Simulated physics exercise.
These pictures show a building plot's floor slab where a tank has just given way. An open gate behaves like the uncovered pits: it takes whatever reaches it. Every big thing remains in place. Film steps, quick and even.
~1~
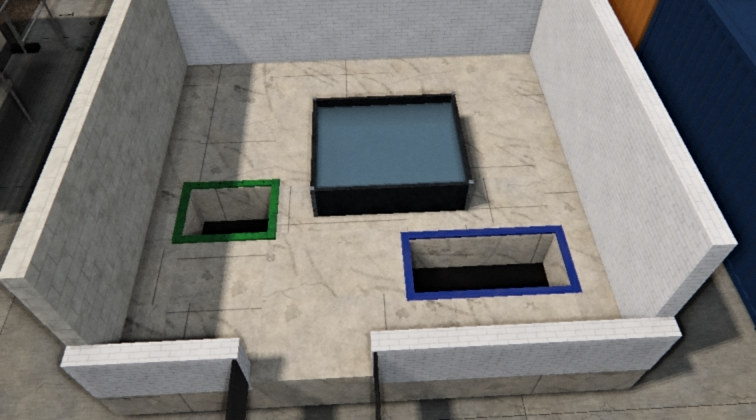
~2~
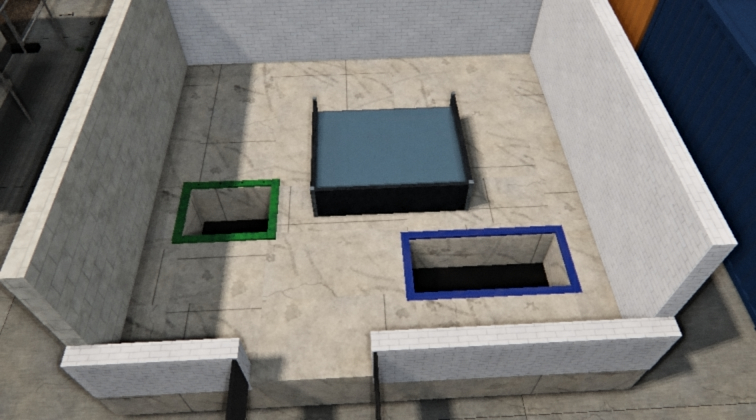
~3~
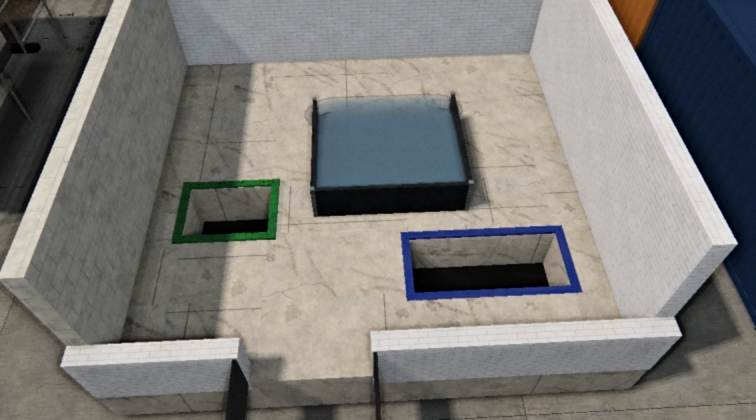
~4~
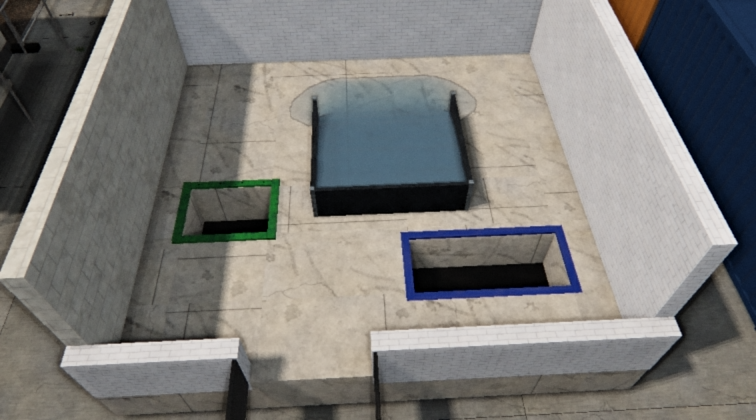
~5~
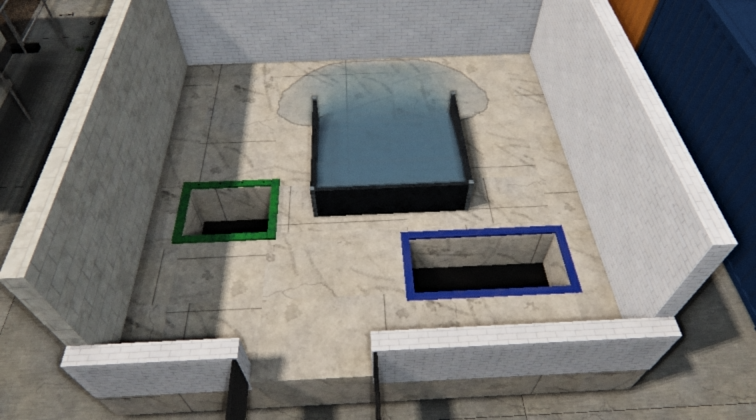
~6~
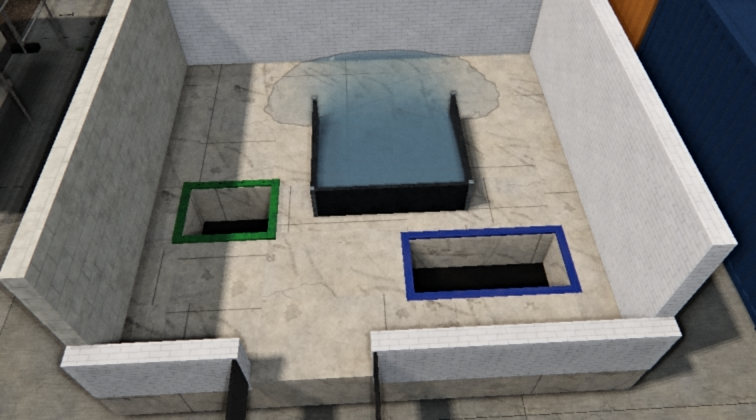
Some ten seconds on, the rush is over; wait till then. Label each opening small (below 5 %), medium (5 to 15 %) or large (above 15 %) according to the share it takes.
Gate: Small; green pit: Medium; blue pit: Large.
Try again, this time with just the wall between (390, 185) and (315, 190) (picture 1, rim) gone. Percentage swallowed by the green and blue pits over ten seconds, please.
Near enough: Green 2 percent, blue 14 percent.
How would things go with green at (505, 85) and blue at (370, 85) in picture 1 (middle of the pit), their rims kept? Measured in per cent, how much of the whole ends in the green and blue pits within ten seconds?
Per cent by pit - green: 4 / blue: 85.
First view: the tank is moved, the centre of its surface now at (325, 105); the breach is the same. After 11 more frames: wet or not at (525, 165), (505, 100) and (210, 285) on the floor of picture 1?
Checking the three spots, I get high and dry, swamped, high and dry.
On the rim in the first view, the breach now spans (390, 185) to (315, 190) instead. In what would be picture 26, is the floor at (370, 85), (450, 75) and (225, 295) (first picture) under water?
Taking them in order, I'd say not reached, not reached and swamped.
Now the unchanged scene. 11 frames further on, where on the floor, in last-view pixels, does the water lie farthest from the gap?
Near (188, 67).
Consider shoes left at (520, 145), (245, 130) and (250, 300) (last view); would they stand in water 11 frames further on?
Point by point: Unwetted; unwetted; unwetted.
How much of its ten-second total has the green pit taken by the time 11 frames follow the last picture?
That share would be near 0 %.
A moment on, water covers 20 % of the floor; the gate 0 %, the green pit 0 %, the blue pit 0 %.
Next, water covers 30 % of the floor; the gate 0 %, the green pit 0 %, the blue pit 0 %.
Then, water covers 50 % of the floor; the gate 0 %, the green pit 0 %, the blue pit 0 %.
Later, water covers 75 % of the floor; the gate 0 %, the green pit 5 %, the blue pit 9 %.
In the end, water covers 95 % of the floor; the gate 1 %, the green pit 8 %, the blue pit 21 %.
